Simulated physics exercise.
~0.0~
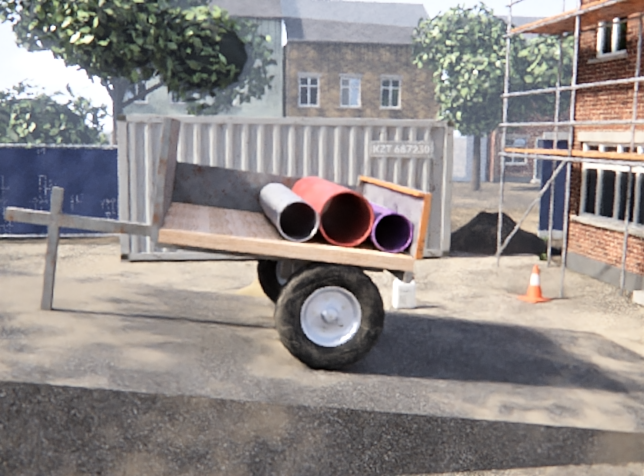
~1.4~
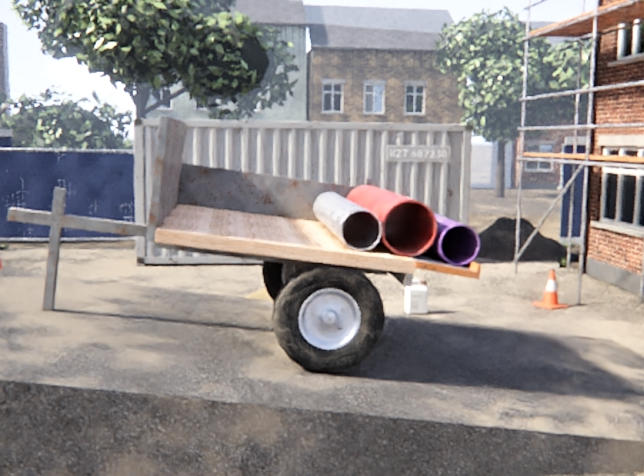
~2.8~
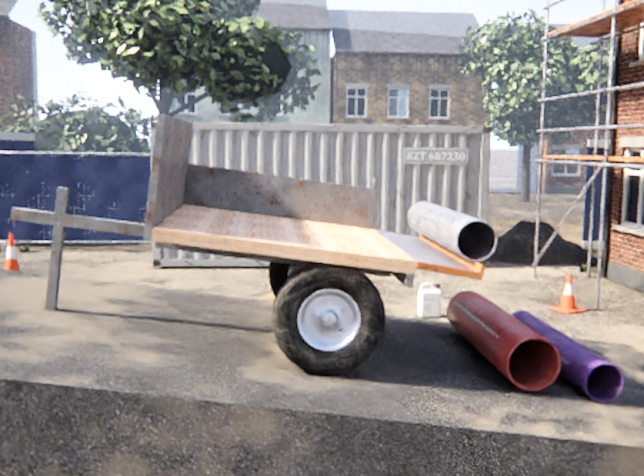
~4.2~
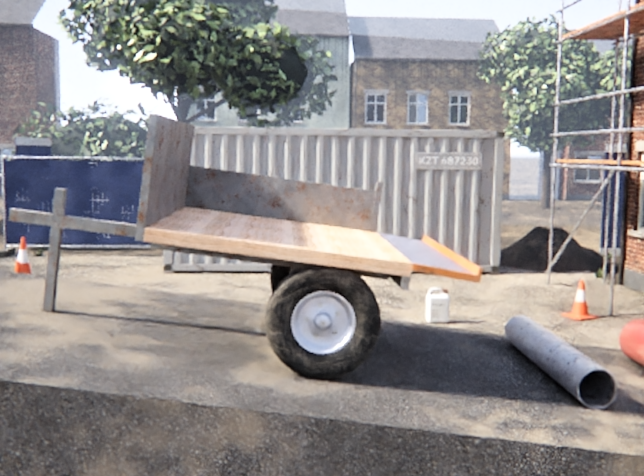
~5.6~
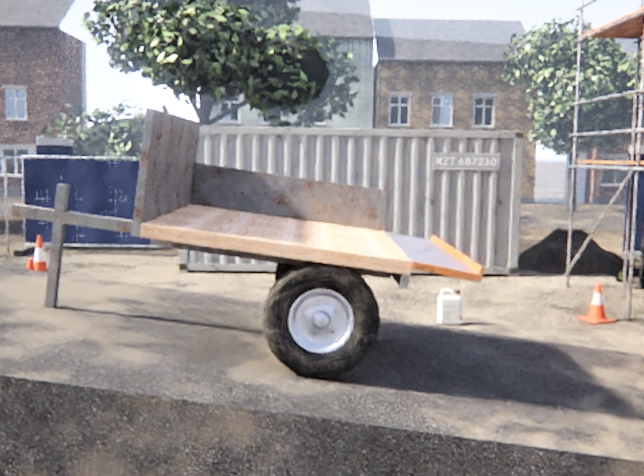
A wooden two-wheeled trailer stands side-on at a sunlit building site, with a pale container, brick houses, trees and scaffolding behind it. Three hollow pipes, grey, red and purple, lie side by side at the right end of its bed, against the raised tailgate. The tailgate swings down, and the pipes roll right along the bed and over it. Purple and red drop to the ground while grey is still at the gate's edge, then grey lands too. The pipes roll away to the right and leave view, as the camera drifts slightly, leaving the trailer empty.
